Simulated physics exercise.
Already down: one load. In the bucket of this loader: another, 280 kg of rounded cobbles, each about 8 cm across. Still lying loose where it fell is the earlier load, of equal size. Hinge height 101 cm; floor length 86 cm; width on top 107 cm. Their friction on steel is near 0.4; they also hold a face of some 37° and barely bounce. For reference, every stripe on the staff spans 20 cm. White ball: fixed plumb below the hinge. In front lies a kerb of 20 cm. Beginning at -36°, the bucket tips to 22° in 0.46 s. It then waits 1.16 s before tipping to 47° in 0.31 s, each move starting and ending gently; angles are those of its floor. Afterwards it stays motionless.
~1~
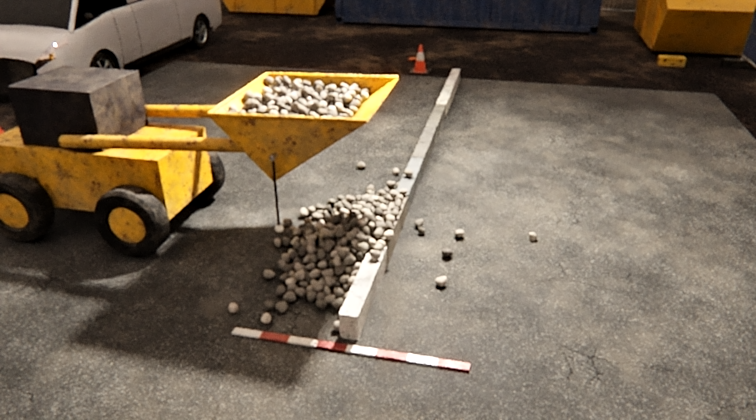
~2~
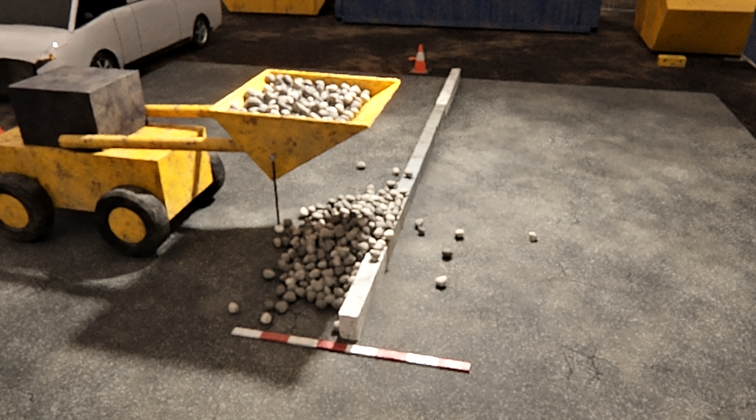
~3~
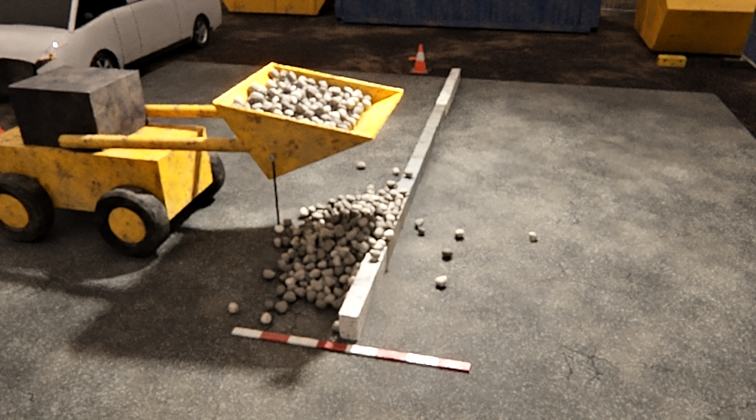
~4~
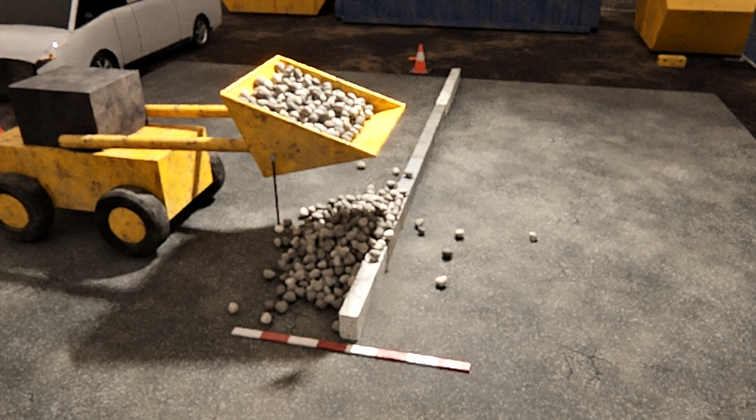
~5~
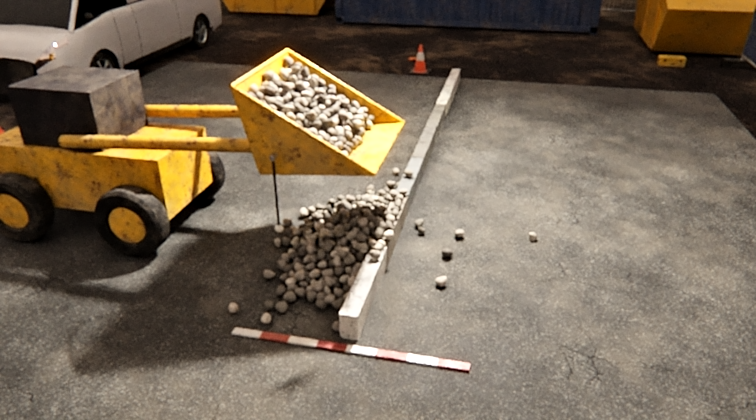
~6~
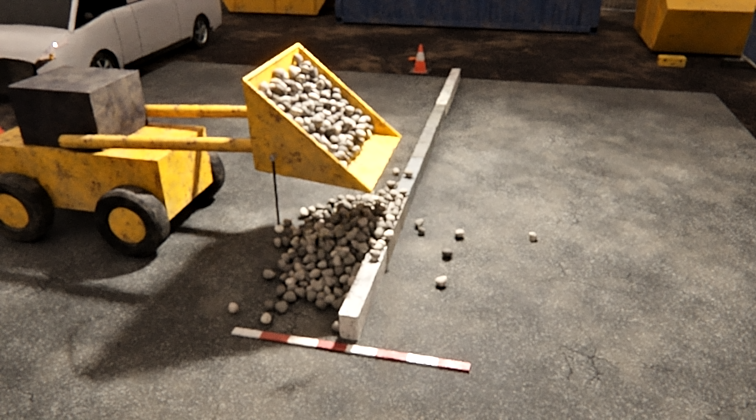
Yellow loader standing beside a low kerb, its raised bucket full of pale stones tilting steadily forward above a pile of stones.
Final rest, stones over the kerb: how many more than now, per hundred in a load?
85 per hundred.
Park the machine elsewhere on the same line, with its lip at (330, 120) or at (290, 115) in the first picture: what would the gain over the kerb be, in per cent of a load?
Roughly 50 and 10 per cent, in that order.
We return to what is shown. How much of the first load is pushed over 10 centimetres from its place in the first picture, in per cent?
Roughly 0 per cent of them.
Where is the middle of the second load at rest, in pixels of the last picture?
I'd say close to (426, 245).
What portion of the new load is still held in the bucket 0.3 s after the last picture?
Reading: Near 100 % of the load.
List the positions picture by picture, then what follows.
The bucket is at -36°, its lip at (366, 121); the top of the load is at (288, 85). The earlier load is highest near (362, 224), 27 cm above ground level, 99 % on this side of the kerb, 1 % over the kerb, in the first frame.
Lip at (368, 126), floor tilted -33°, highest stones at (289, 84), in the second frame.
The bucket is at -26°, its lip at (372, 139); the top of the load is at (279, 82), in the third frame.
The bucket is at -16°, its lip at (375, 156); the top of the load is at (282, 77), in the fourth frame.
The bucket is at -5°, its lip at (375, 175); the top of the load is at (291, 71), in the fifth frame.
Lip at (371, 192), floor tilted 6°, highest stones at (298, 69), in the sixth frame.
Then, 0.1 s after the last picture the floor is at 19°; in per cent of one load, 100 in the bucket, 99 on this side of the kerb, 1 over the kerb; the foremost stones are at (438, 238).
Then, 0.3 s after the last picture the floor is at 22°; in per cent of one load, 100 in the bucket, 99 on this side of the kerb, 1 over the kerb; the foremost stones are at (438, 238).
Then, 2.1 s after the last picture the floor is at 47°; in per cent of one load, 0 in the bucket, 113 on this side of the kerb, 87 over the kerb; the foremost stones are at (597, 263).
Then, 4.6 s after the last picture the floor is at 47°; in per cent of one load, 0 in the bucket, 113 on this side of the kerb, 87 over the kerb; the foremost stones are at (598, 263). Net gain over the kerb, 85.
